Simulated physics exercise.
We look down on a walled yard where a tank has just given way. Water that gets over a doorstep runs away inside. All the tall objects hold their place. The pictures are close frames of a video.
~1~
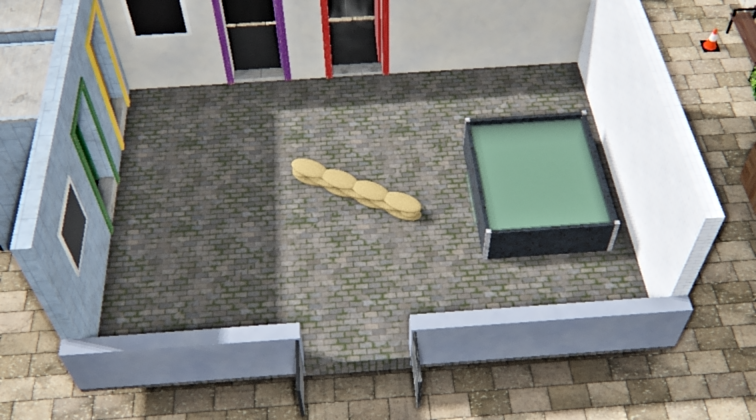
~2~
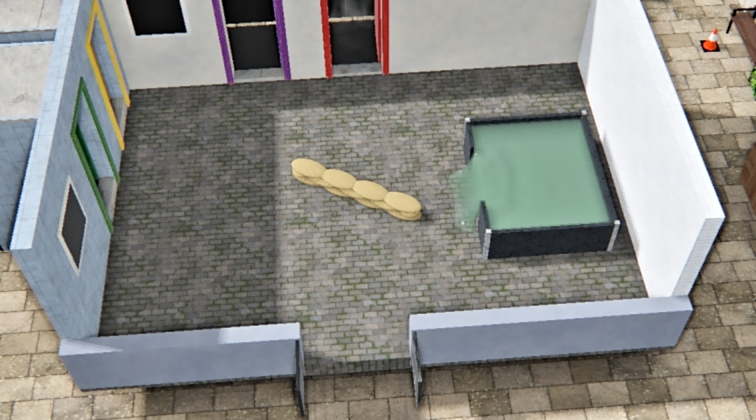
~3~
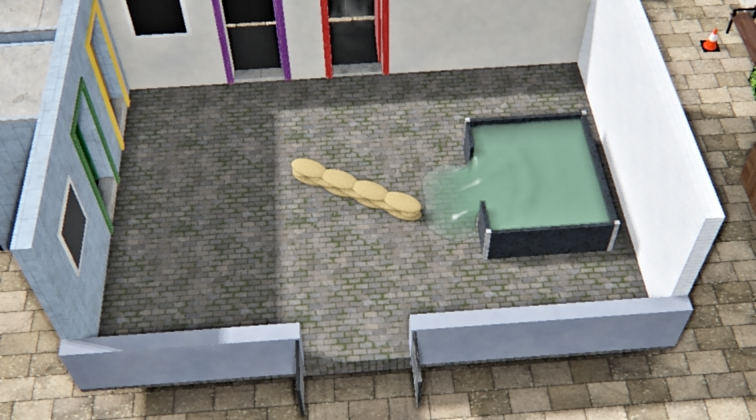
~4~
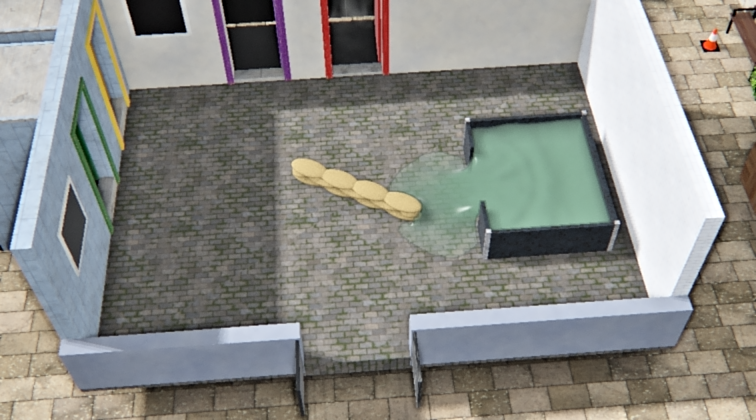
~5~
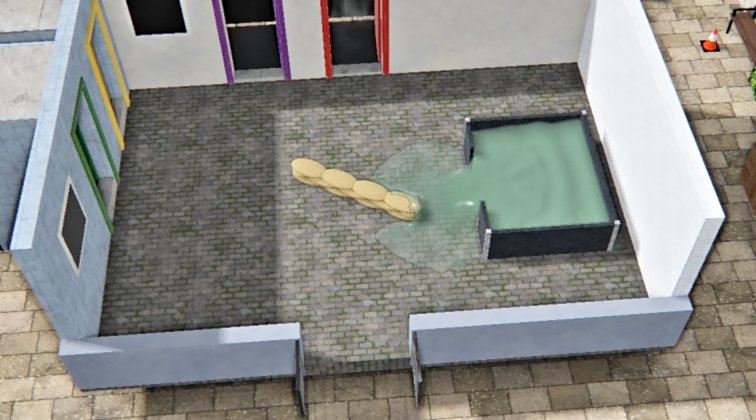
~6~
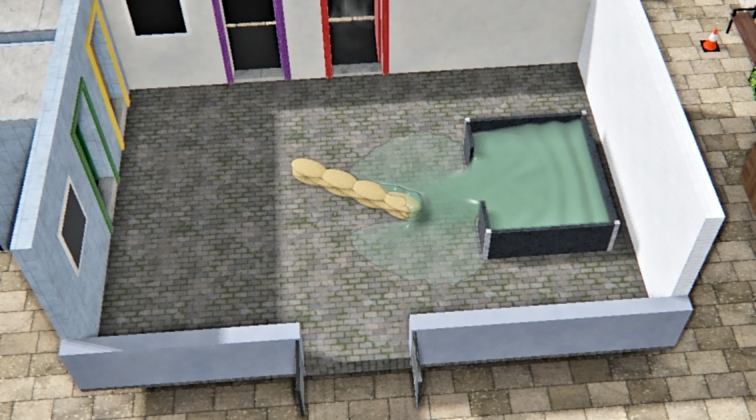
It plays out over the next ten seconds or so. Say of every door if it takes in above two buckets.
In the end: The green door admits no more than that; the purple door lets in a lot; the yellow door admits no more than that; the red door lets in a lot.
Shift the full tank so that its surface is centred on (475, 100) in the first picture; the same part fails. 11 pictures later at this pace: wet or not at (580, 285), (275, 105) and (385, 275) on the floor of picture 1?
In turn: Not flooded, flooded, dry.
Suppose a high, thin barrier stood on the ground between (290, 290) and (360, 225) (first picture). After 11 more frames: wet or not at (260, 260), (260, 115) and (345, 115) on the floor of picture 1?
As listed: Not flooded, covered, covered.
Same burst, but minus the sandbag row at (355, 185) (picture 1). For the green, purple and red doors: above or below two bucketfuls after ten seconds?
One by one: Green stays under; purple stays under; red keeps below it.
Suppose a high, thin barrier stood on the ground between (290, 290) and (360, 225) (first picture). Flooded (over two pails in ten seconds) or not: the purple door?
My reading: Purple door floods.
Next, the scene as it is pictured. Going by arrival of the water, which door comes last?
I say the one in green.
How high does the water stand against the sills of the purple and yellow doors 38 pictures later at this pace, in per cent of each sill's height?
About 120 and 50 per cent.
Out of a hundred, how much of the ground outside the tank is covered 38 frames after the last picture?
Roughly 65 per cent.
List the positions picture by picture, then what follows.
The first picture shows still water in the tank at (538, 173).
In the second picture, the front is at (460, 173), out from the gap at (477, 191).
In the third picture, the front is at (430, 222), out from the gap at (477, 193).
In the fourth picture, water pours out at (477, 193) and has run to (393, 192).
In the fifth picture, the front is at (370, 185), out from the gap at (477, 193).
In the sixth picture, the front is at (347, 180), out from the gap at (477, 192).
A moment on, water covers 20 % of the floor; the green door not reached, the purple door not reached, the yellow door not reached, the red door not reached.
Next, water covers 40 % of the floor; the green door not reached, the purple door under two buckets in, the yellow door not reached, the red door not reached.
Then, water covers 50 % of the floor; the green door not reached, the purple door over two buckets in, the yellow door wet at the sill, nothing in, the red door under two buckets in.
Later, water covers 65 % of the floor; the green door wet at the sill, nothing in, the purple door over two buckets in, the yellow door wet at the sill, nothing in, the red door over two buckets in.
In the end, water covers 80 % of the floor; the green door wet at the sill, nothing in, the purple door over two buckets in, the yellow door wet at the sill, nothing in, the red door over two buckets in.
